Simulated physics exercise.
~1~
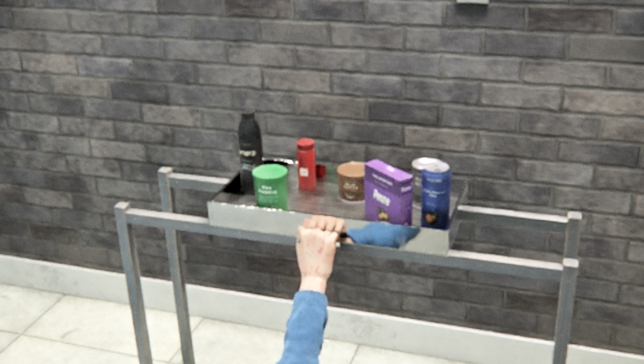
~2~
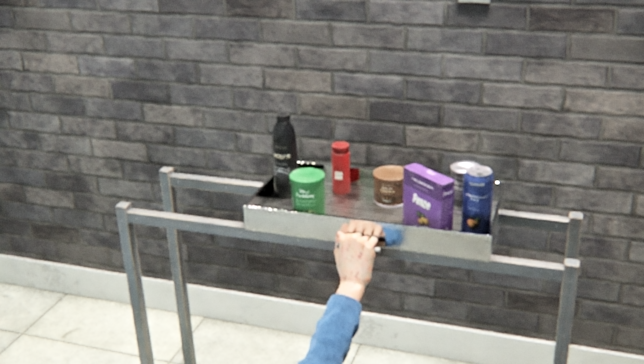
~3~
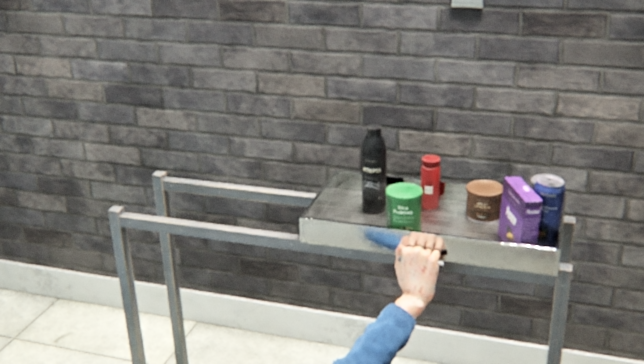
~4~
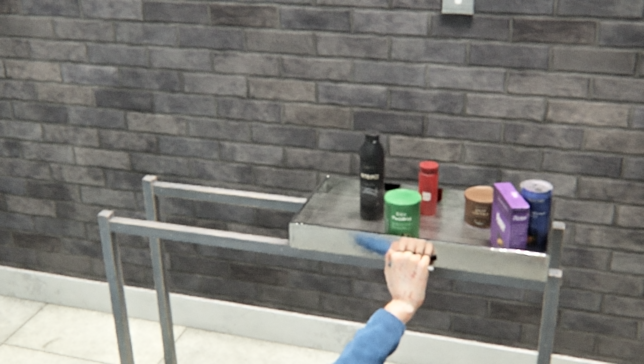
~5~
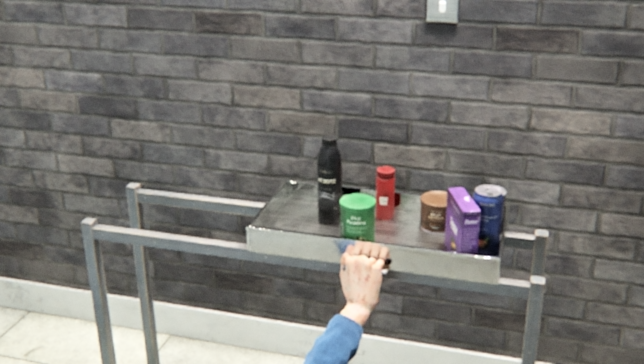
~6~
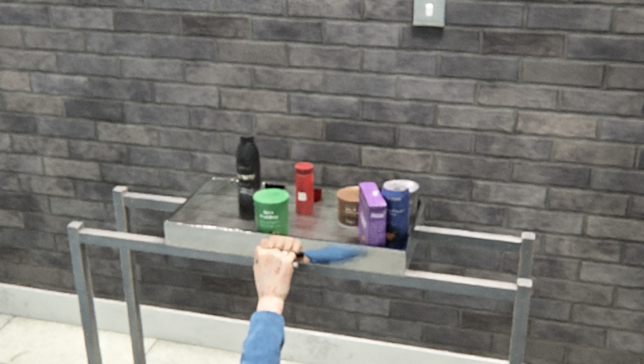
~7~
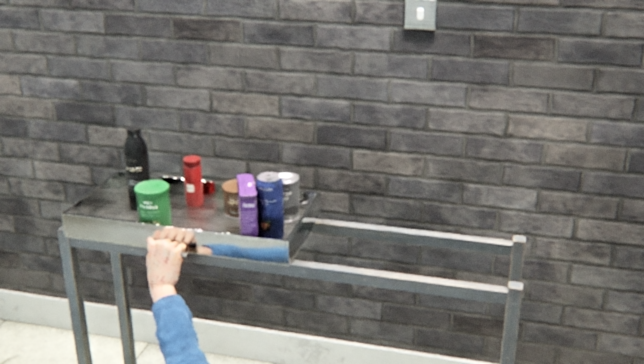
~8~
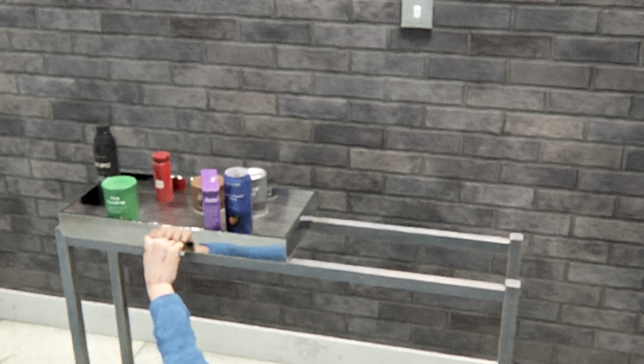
A shallow grey tray carrying a cluster of containers sits on a metal rail frame before a dark brick wall, seen from the front and slightly above. A black bottle, green tin and red shaker stand towards the left, with a brown tub, purple packet, blue can and grey tin to the right. A blue-sleeved hand grips the front edge and slides the tray right to the end of the rails, then back left to the far end. The containers shift on the tray but stay upright, the purple packet, blue can and grey tin ending noticeably out of place.
